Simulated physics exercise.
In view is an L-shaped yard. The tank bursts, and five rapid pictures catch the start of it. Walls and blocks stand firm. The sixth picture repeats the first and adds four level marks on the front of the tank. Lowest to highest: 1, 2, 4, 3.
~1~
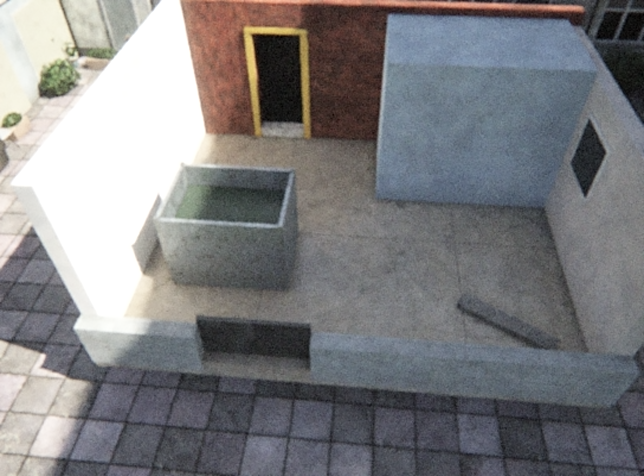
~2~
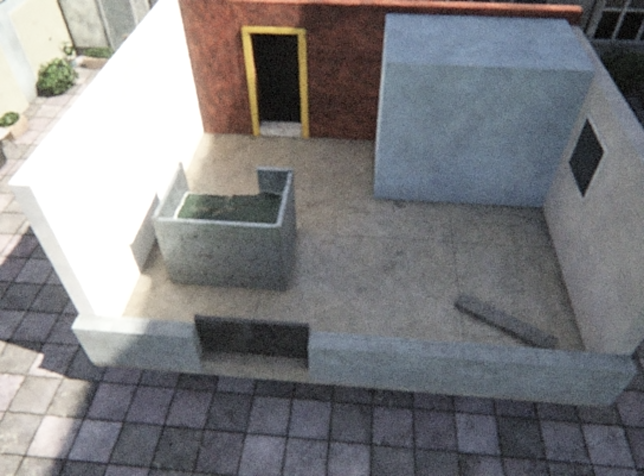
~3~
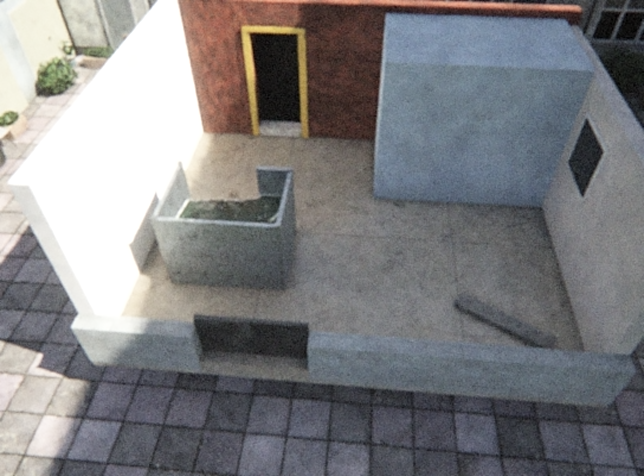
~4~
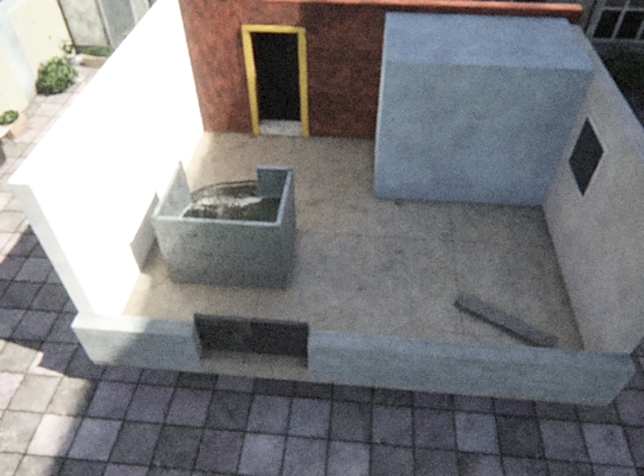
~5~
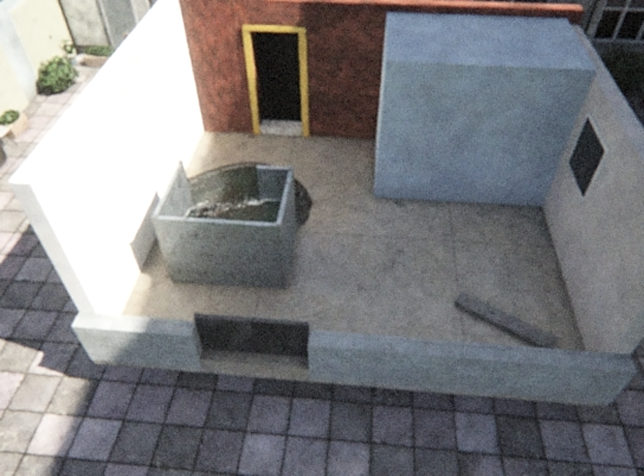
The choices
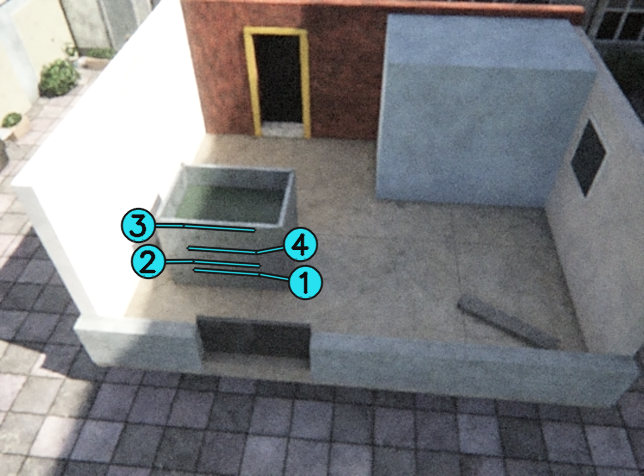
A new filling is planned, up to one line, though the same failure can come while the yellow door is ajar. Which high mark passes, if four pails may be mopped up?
The answer is mark 2.
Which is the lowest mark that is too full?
Mark 4.
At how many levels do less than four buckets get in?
Two of the four.
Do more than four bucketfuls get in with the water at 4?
Yes, it does.
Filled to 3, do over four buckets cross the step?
Yes.
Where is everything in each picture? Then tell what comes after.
Water in the tank at rest, its middle at (231, 212); foot of the yellow doorway at (283, 137); shut gate at (254, 325), in the first frame.
Water covers 1 % of the ground, its front hidden from here, in the second frame.
Water covers 3 % of the ground, its front hidden from here, in the third frame.
Water covers 7 % of the ground, its front hidden from here, in the fourth frame.
Water covers 13 % of the ground, its front hidden from here, in the fifth frame.
In cyan, 1 at (227, 272); 2 at (225, 263); 3 at (218, 228); 4 at (222, 250); from the bottom up 1, 2, 4, 3.
With 1, nothing gets over.
With 2, a splash gets over, under a bucket.
With 3, dozens of bucketfuls pour in.
With 4, about 8 bucketfuls get in.
